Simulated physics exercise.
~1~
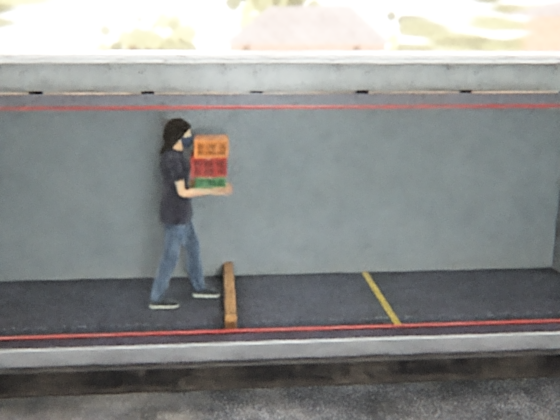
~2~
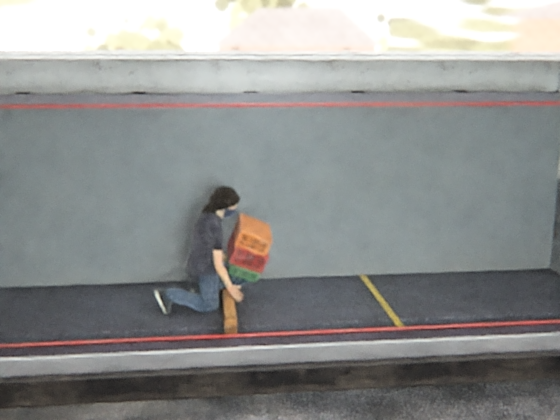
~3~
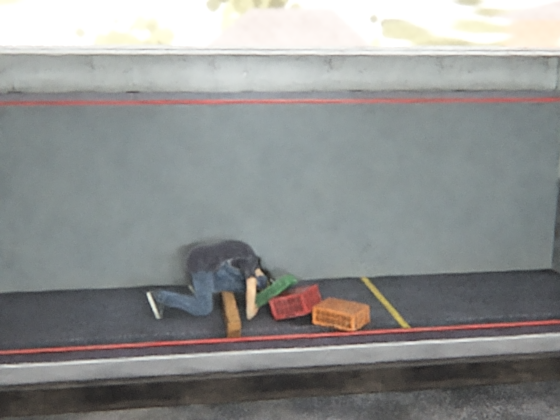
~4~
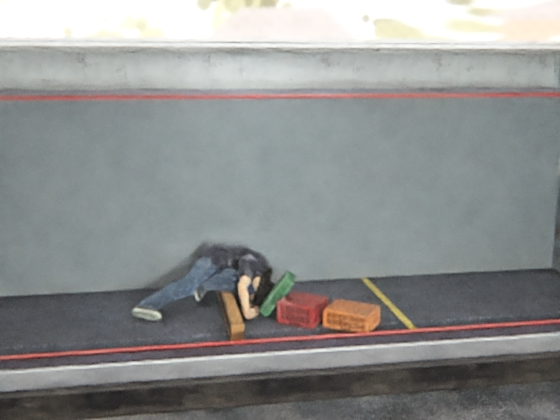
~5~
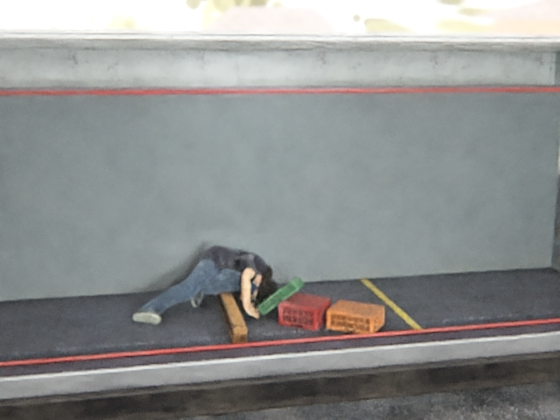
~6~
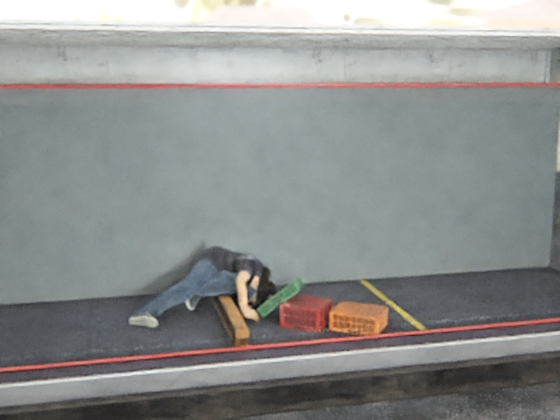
On a grey walled platform, a person carrying stacked orange, red and green crates dropped to their knees at a wooden beam and pitched forward over it, spilling the crates to the right, where all three ended up short of the yellow line.
